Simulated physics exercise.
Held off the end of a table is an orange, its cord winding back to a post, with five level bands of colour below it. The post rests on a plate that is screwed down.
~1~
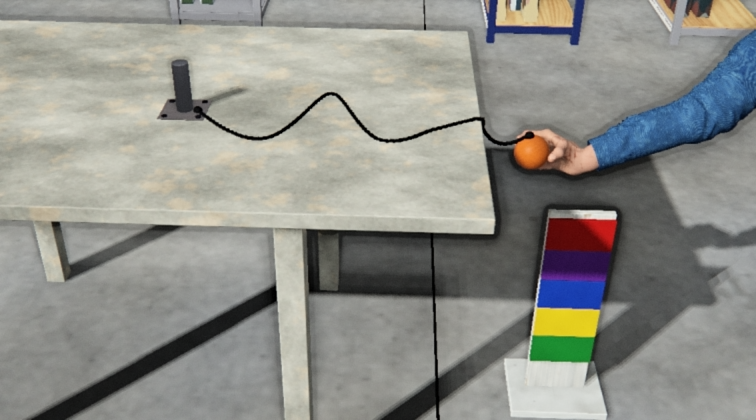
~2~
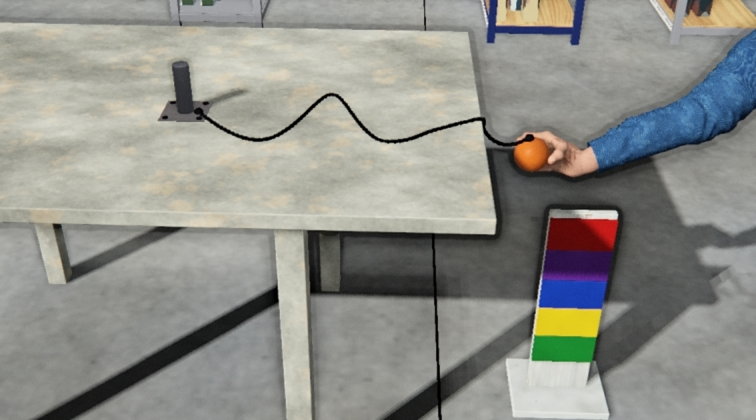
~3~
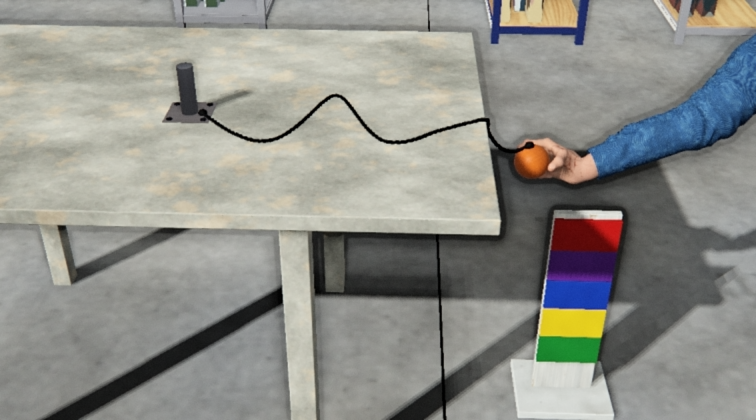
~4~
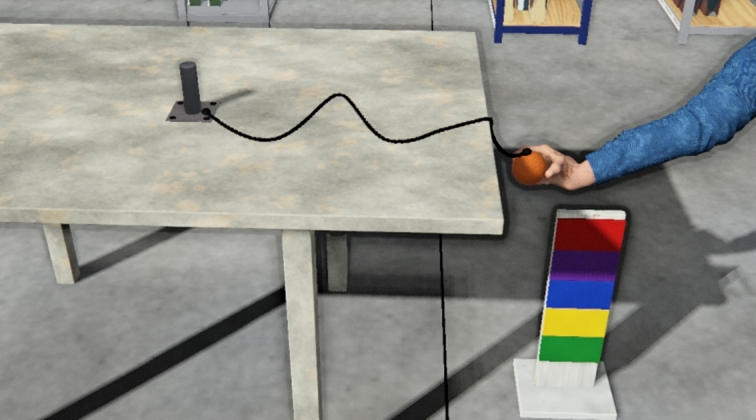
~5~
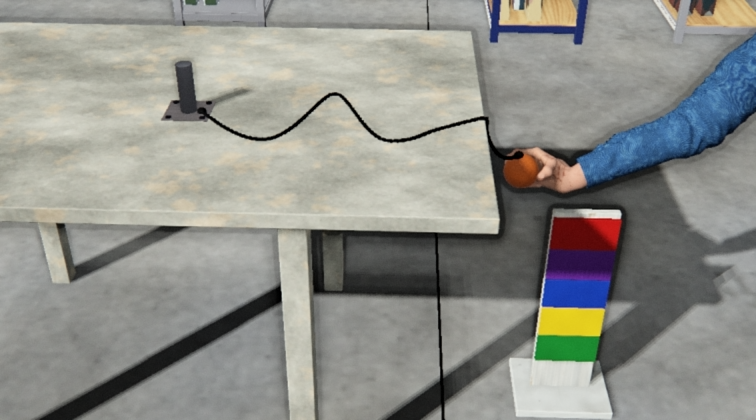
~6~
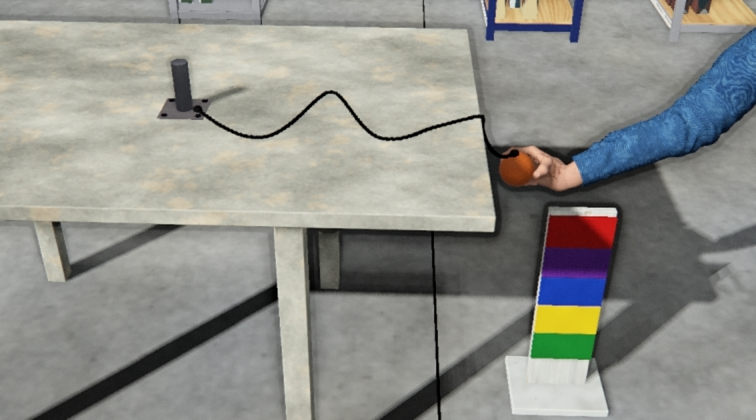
A hand holding a corded orange off the table's end, lowering it slightly and shifting it left beside a colour-banded stand.
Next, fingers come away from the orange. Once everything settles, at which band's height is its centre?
Its centre settles level with the yellow band.
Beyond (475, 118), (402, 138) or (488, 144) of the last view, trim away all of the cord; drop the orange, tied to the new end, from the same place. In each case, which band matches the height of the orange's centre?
For the first: Purple; for the second: None, it hangs higher; for the third: Blue.
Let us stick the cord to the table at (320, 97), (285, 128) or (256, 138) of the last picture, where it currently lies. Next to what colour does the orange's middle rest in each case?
Purple, then blue, then blue.
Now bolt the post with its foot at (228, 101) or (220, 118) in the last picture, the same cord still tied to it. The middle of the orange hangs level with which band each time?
Trial 1 - green; trial 2 - green.
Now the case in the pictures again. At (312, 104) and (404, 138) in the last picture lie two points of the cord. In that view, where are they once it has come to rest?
(380, 116) and (478, 187).
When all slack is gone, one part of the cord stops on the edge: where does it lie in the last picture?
The point at (357, 119).
A little later, orange near (497, 316); level with yellow.
Next, orange near (437, 311); level with yellow.
Later still, orange near (483, 317); level with yellow.
When it is over, orange near (463, 320); level with yellow. The cord holds its middle at yellow.
